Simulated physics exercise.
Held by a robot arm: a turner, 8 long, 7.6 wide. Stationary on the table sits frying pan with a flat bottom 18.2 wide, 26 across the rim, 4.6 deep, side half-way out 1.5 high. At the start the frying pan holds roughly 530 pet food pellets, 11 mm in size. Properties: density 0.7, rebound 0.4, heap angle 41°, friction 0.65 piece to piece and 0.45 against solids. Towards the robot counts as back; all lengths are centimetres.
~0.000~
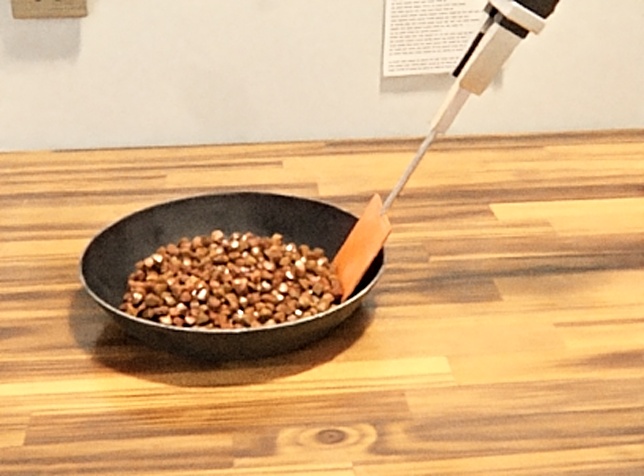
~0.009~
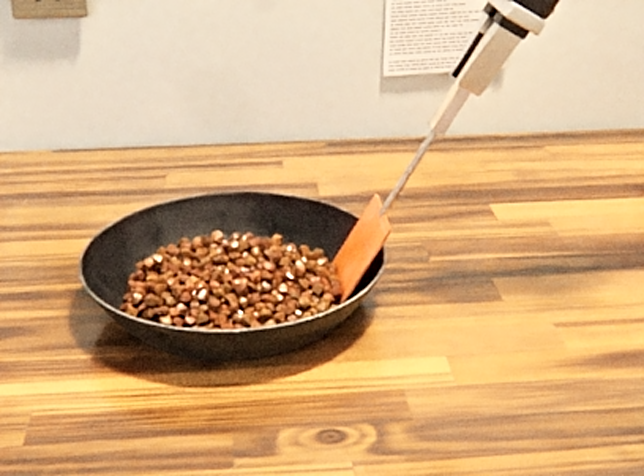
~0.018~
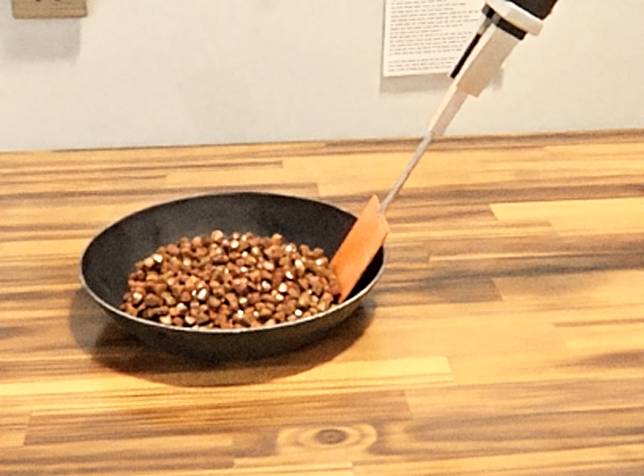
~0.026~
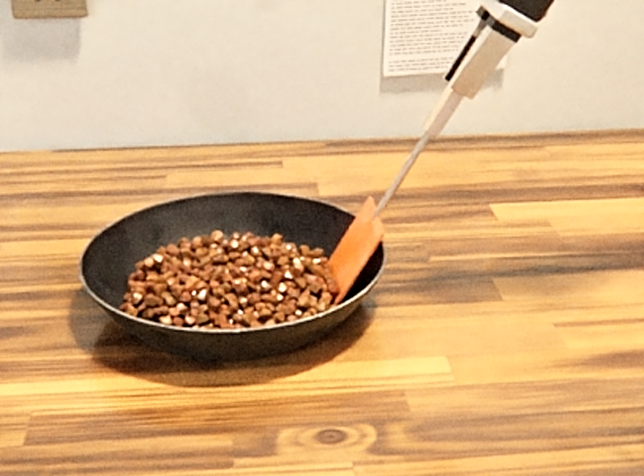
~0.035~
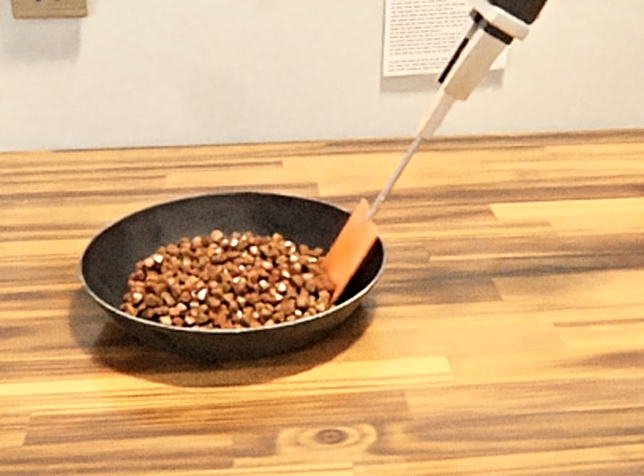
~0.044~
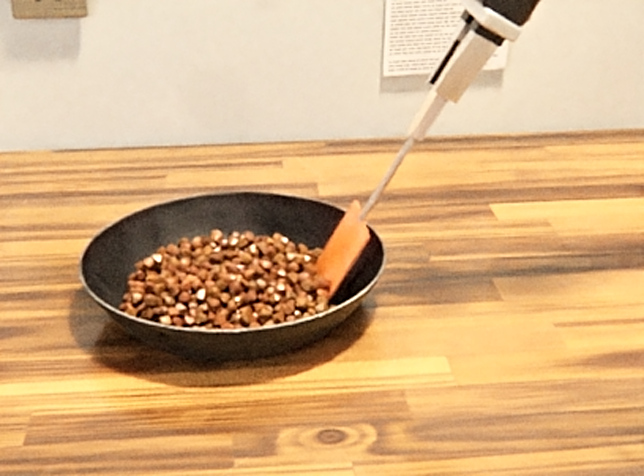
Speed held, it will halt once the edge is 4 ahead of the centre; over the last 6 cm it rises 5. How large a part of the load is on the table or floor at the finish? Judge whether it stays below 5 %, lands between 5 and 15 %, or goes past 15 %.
It stays below 5 %.
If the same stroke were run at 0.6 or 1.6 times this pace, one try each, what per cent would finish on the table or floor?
About 0 and 10 per cent.
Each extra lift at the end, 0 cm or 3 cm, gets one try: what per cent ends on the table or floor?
First try around 0 percent, second try around 0 percent.
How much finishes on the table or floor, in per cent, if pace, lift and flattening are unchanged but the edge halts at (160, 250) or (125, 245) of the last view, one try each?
The two tries give near 5 and near 20 in a hundred.
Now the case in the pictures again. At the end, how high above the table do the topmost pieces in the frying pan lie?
5.0 cm.
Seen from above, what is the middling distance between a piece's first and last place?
Some 3 cm.
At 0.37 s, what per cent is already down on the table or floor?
It comes to some 2 in a hundred.
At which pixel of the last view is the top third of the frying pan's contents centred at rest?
Look near (153, 274).
By 0.09 s, sloping 60°, highest piece 5 above the table; 530 in the frying pan.
By 0.14 s, sloping 60°, highest piece 5 above the table; 530 in the frying pan.
By 0.37 s, sloping 60°, highest piece 5 above the table; 519 in the frying pan, 9 on the table or floor, 2 on the blade or in flight.
By 1.42 s, sloping 60°, highest piece 5 above the table; 519 in the frying pan, 11 on the table or floor.
Final count, 519 in the frying pan, 11 on the table or floor. That is 2 % on the table or floor.
